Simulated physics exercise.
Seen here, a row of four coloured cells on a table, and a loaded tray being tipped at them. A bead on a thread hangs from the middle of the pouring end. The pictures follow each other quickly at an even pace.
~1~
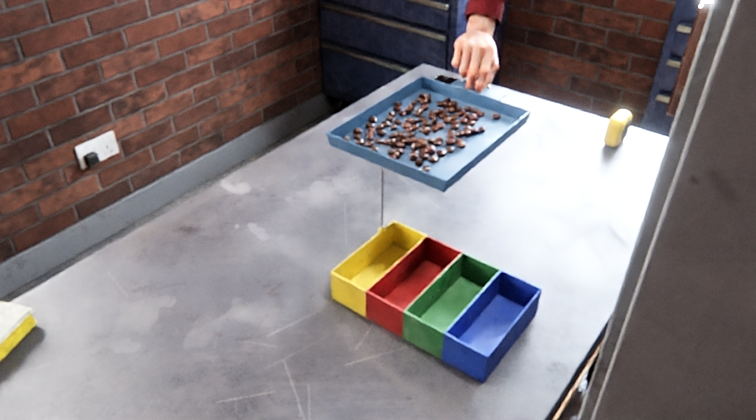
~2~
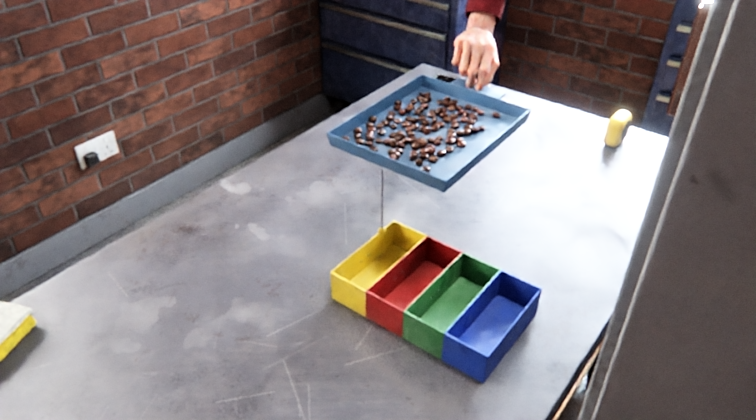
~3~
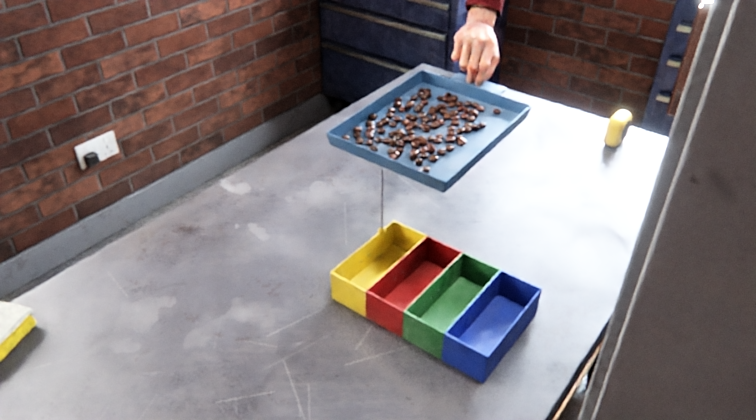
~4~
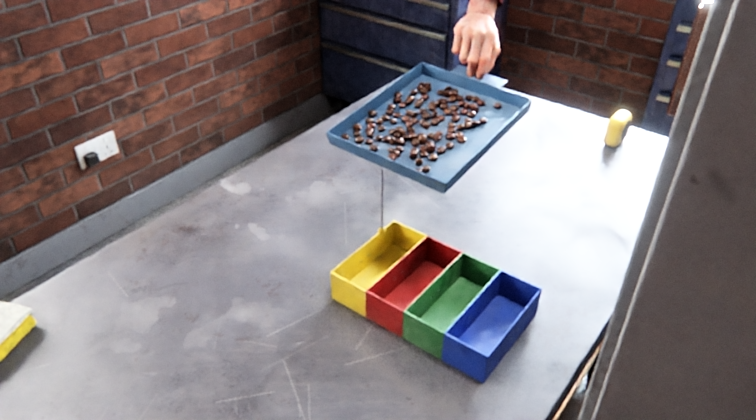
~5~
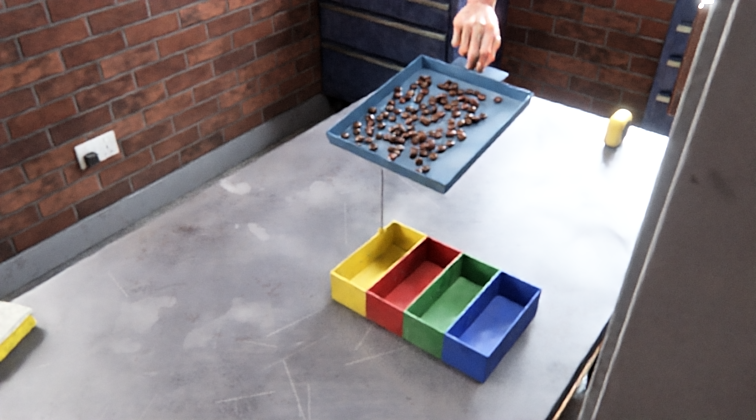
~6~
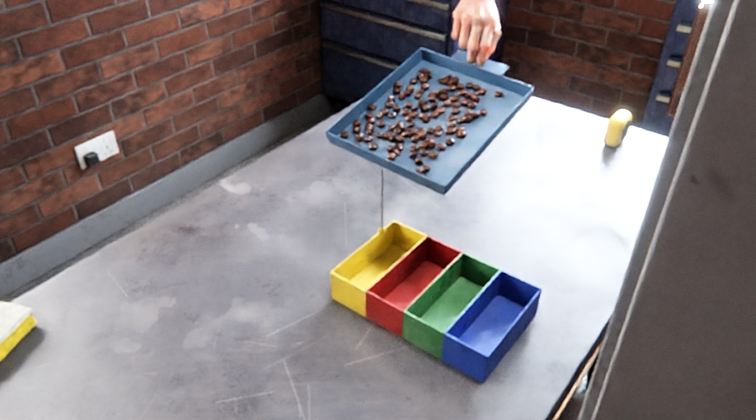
On a grey table by brick walls, a hand slowly raises the back of a blue tray of small brown pieces, tilting it slightly.
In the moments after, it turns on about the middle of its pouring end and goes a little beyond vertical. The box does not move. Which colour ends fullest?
Fullest: The red cell.
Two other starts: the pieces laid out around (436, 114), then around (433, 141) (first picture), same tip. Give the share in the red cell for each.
About 50 and 60 per cent.
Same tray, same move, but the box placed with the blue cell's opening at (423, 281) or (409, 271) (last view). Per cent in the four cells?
About 100 and 90 per cent.
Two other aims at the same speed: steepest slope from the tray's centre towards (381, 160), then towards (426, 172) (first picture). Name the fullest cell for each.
The first try: The yellow cell. The second: The red one.
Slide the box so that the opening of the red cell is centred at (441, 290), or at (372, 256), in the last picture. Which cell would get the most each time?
First the cell in yellow, then that green cell.
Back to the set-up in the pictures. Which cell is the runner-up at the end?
Second comes that yellow cell.
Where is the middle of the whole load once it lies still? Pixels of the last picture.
At about (398, 299).
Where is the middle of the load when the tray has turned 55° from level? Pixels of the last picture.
Near (406, 146).
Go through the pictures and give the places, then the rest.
In the first picture, corners of the pouring end at (330, 133) and (445, 179), level; middle of the load at (422, 128), flat chocolate drops; bead on its thread at (382, 231); yellow cell at (349, 292); red cell at (385, 311); green cell at (423, 332); blue cell at (465, 355).
In the second picture, corners of the pouring end at (330, 133) and (445, 179), level; middle of the load at (422, 128).
In the third picture, corners of the pouring end at (330, 132) and (445, 180), tipped barely, lowest at the right corner; middle of the load at (422, 125).
In the fourth picture, corners of the pouring end at (329, 132) and (445, 181), tipped a little, lowest at the right corner; middle of the load at (422, 122).
In the fifth picture, corners of the pouring end at (329, 132) and (444, 183), tipped a little, lowest at the right corner; middle of the load at (422, 119).
In the sixth picture, corners of the pouring end at (328, 131) and (444, 184), tipped a little, lowest at the right corner; middle of the load at (422, 116); yellow cell at (349, 292); red cell at (385, 311); green cell at (423, 332); blue cell at (465, 355).
Soon after the last picture, tray tipped steeply; all on the tray.
A little later, tray tipped right over; most on the tray; a small part in the red cell; a stray few in the yellow cell; a small part falling or outside the box.
Later still, tray tipped past a quarter turn; about half in the red cell; about a third in the yellow cell; a small part in the green cell; a small part falling or outside the box.
At rest, tray tipped past a quarter turn; about half in the red cell; about a third in the yellow cell; a small part in the green cell; none in the blue cell; a small part outside the box.
